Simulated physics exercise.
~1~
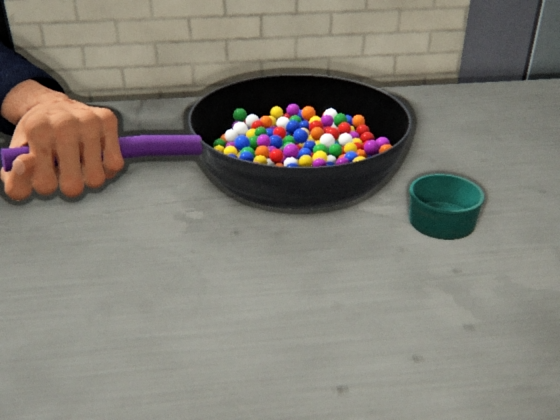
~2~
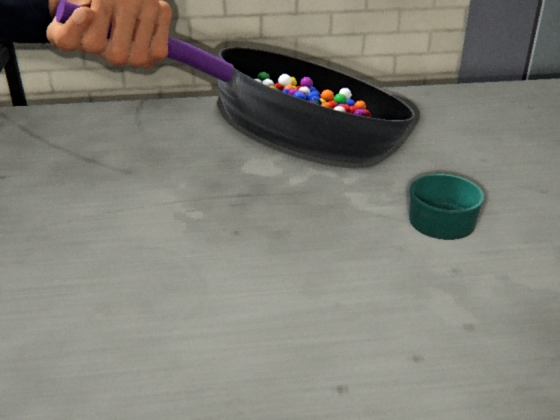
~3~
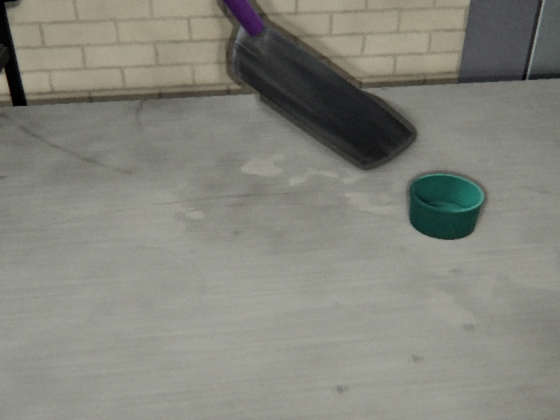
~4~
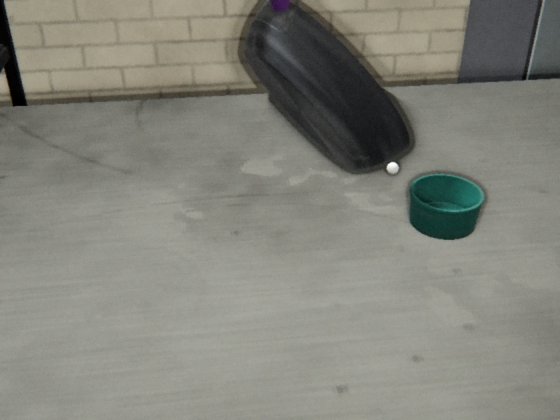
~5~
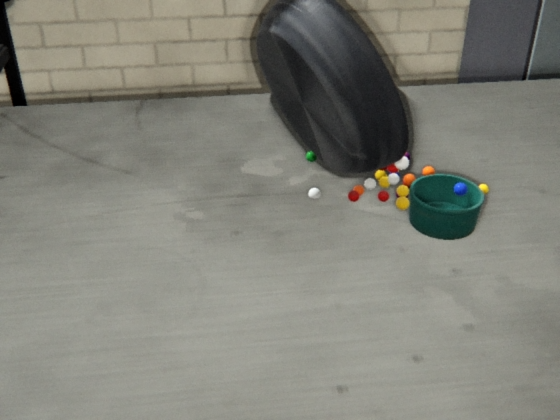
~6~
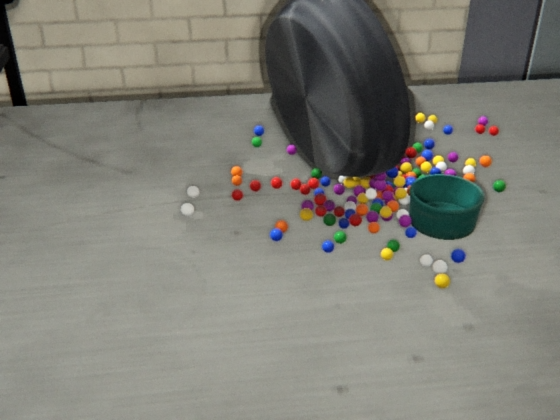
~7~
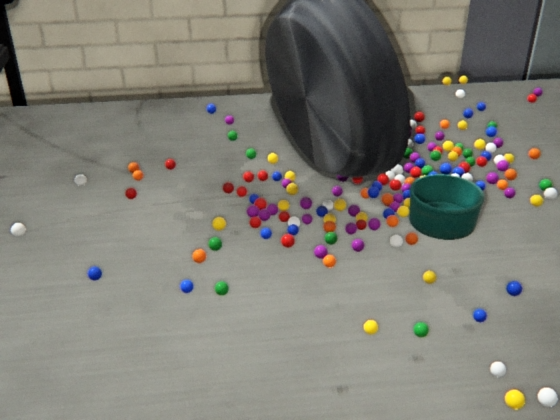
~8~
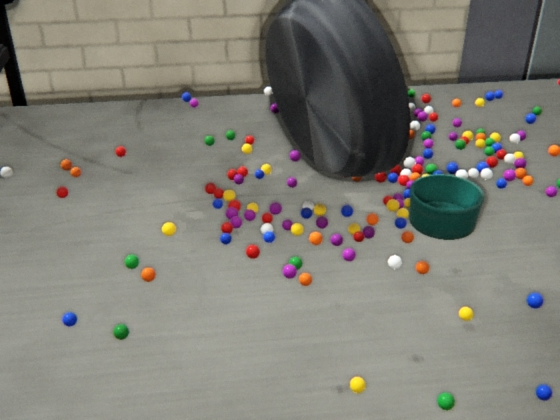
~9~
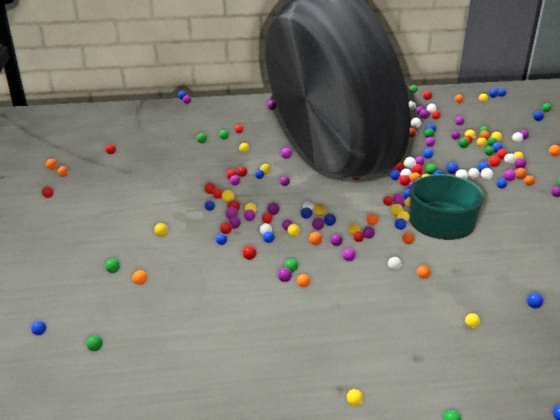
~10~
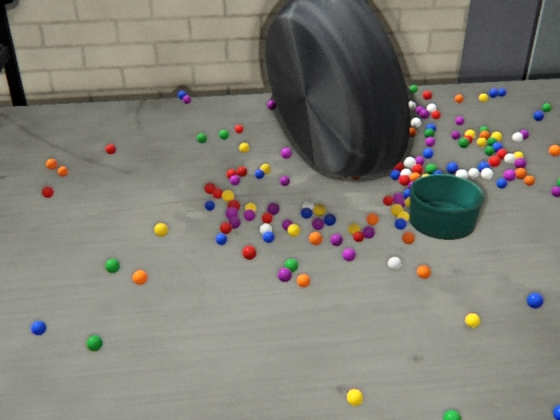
A hand at the left grips the purple handle of a black pan full of many-coloured marbles, held over a grey table before a pale brick wall and seen from slightly above. A small green dish stands to the right. The hand lifts the handle and tips the pan to the right, passing out of view as the pan steepens. A white marble drops first, then the rest pour out beside the dish. They scatter widely across the table, some rolling toward the front. The pan ends steeply tipped, with marbles lying strewn around the upright dish.
